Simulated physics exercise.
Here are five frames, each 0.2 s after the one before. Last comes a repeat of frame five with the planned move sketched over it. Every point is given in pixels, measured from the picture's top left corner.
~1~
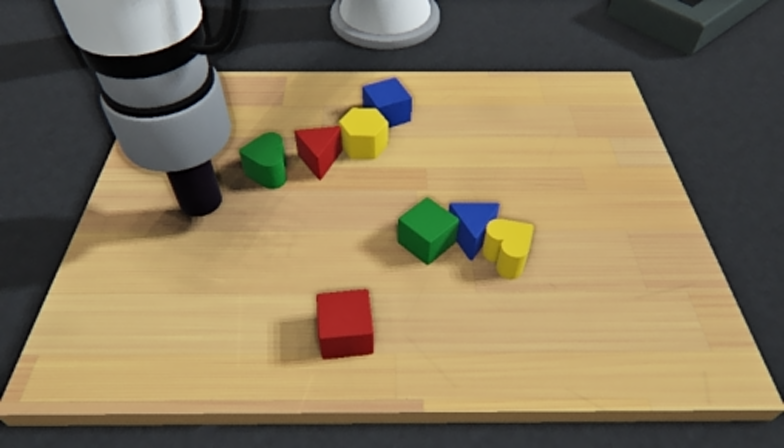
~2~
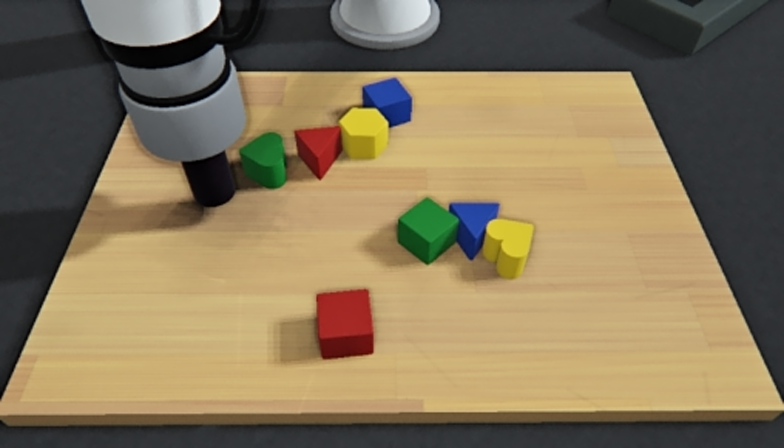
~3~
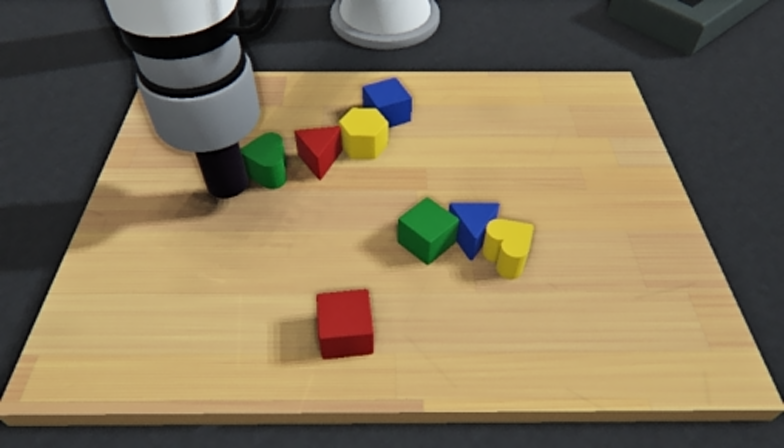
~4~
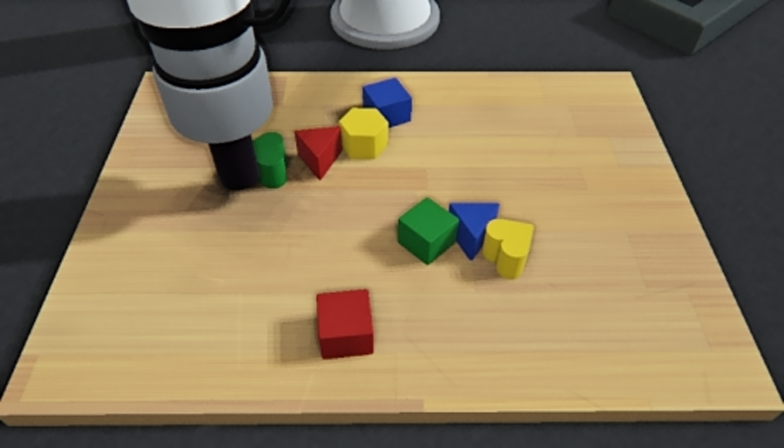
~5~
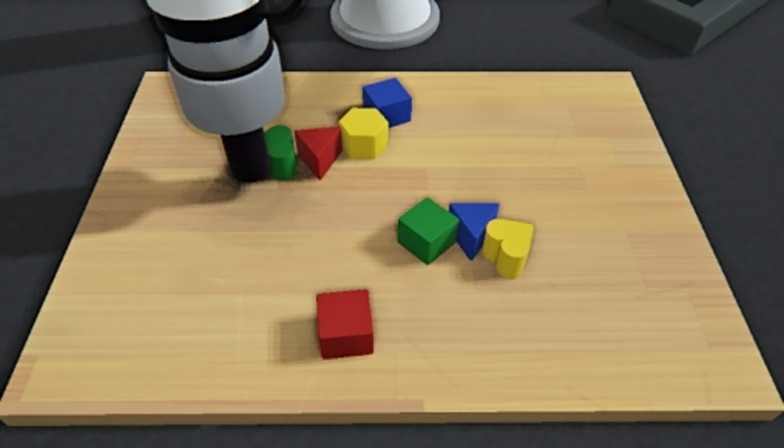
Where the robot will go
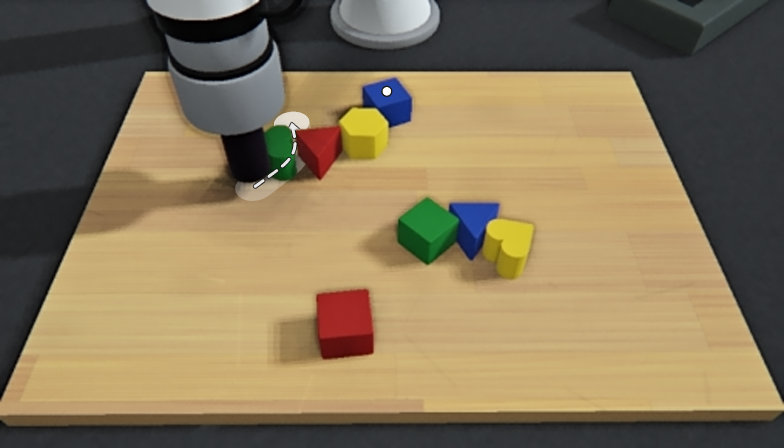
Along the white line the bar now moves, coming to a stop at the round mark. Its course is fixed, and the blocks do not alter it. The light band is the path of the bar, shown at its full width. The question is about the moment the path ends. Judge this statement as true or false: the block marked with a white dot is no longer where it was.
That is false.
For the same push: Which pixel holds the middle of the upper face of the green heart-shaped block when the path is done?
Roughly at (313, 82).
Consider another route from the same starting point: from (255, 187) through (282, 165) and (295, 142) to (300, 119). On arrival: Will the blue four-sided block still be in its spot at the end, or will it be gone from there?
The blue four-sided block keeps its place.
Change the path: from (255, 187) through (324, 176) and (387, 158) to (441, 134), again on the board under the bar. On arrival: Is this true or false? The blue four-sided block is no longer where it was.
Verdict: True.
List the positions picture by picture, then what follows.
The first picture shows tip of the bar at (201, 202), middles of tops, green heart-shaped block at (264, 149), red triangular piece at (317, 137), yellow hexagonal block at (363, 121), blue four-sided block at (387, 91).
The second picture shows bar at (215, 193), nothing pushed.
The third picture shows bar at (228, 184), nothing pushed.
The fourth picture shows bar at (240, 177), nothing pushed.
The fifth picture shows bar at (251, 169), green heart-shaped block at (275, 141), red triangular piece at (317, 137), yellow hexagonal block at (363, 121), blue four-sided block at (387, 91).
The line goes from (255, 187) over (281, 167) and (295, 145) to (292, 123); the dot is on the blue four-sided block.
On the path given first. One third of the way, bar at (279, 149); green heart-shaped block at (295, 120), turned 15° anticlockwise; red triangular piece at (329, 130), turned 55° clockwise; yellow hexagonal block at (369, 122), turned 10° anticlockwise.
Two thirds of the way, bar at (292, 127); green heart-shaped block at (309, 99); red triangular piece at (330, 129), turned 60° clockwise; yellow hexagonal block at (369, 122), turned 10° anticlockwise.
At the end, bar at (289, 106); green heart-shaped block at (313, 82), turned 20° clockwise; red triangular piece at (330, 129), turned 60° clockwise; yellow hexagonal block at (369, 122), turned 10° anticlockwise; blue four-sided block unmoved.
